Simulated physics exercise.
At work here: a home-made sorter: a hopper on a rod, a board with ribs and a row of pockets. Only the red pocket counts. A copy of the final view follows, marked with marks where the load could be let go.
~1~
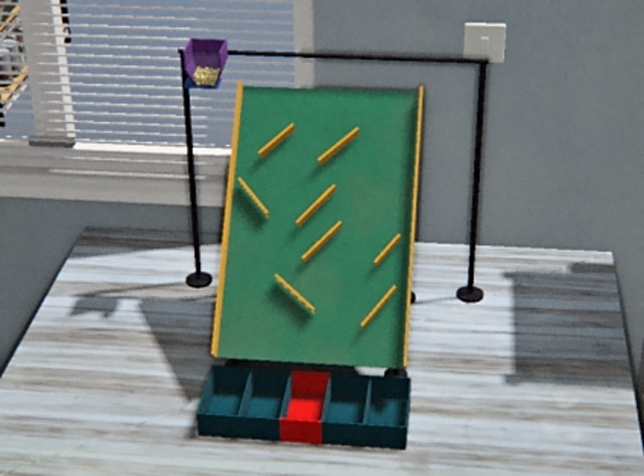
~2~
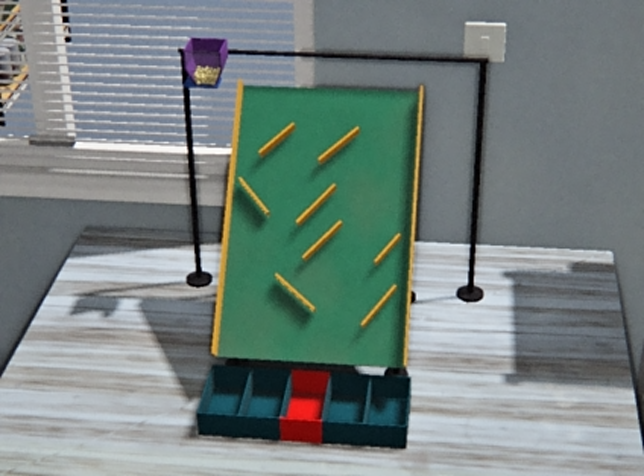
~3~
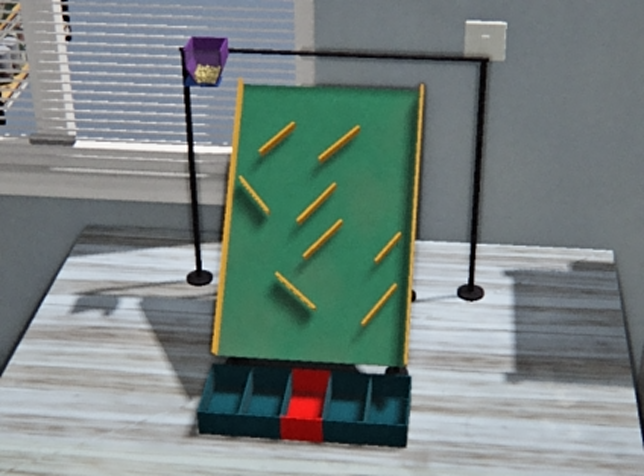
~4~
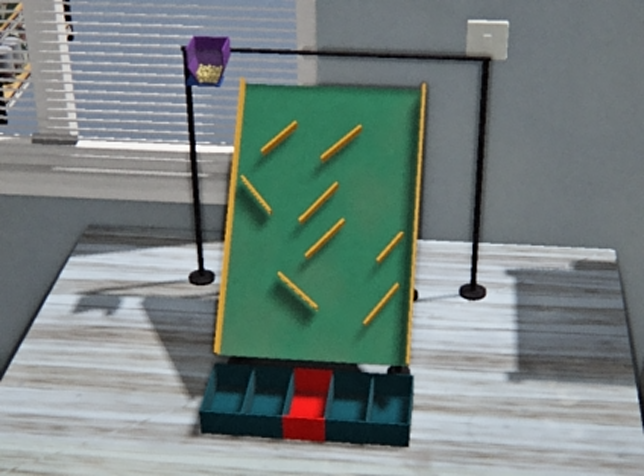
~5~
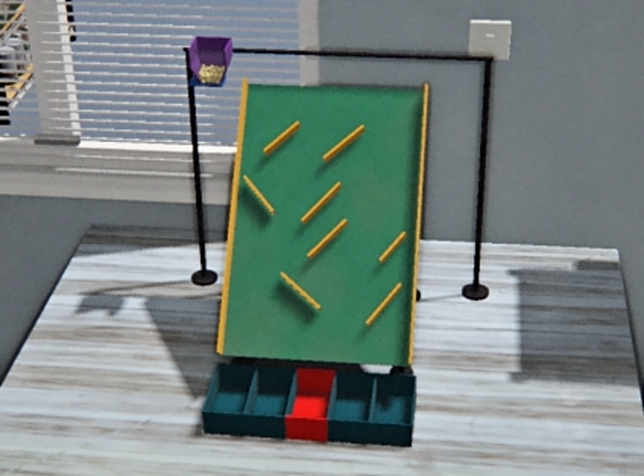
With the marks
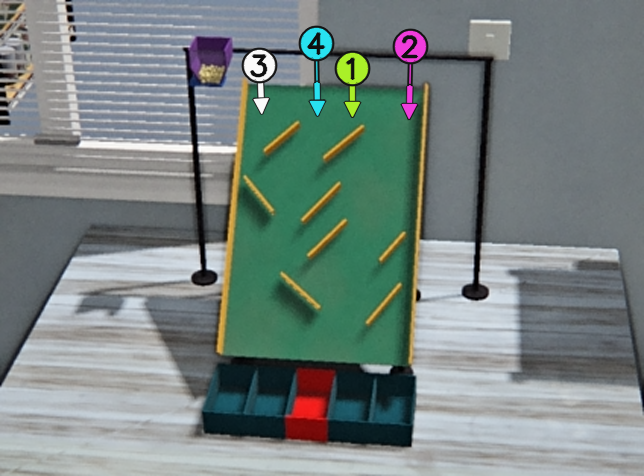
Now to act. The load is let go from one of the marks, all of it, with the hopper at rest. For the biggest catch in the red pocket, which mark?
Mark 2 does it best.
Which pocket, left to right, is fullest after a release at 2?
The third.
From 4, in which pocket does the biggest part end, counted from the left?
The first.
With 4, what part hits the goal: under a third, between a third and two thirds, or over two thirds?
It is under a third.
On the marked copy, mark 1 meets the board at (352, 111); mark 2 meets the board at (409, 113); mark 3 meets the board at (261, 108); mark 4 meets the board at (317, 110).
For mark 1, only a few in the red pocket, all but a few in other pockets, a small share outside the box.
For mark 2, close to half in the red pocket, close to half in other pockets, only a few outside the box.
For mark 3, none at all in the red pocket, all but a few in other pockets.
For mark 4, only a few in the red pocket, all but a few in other pockets, only a few outside the box.
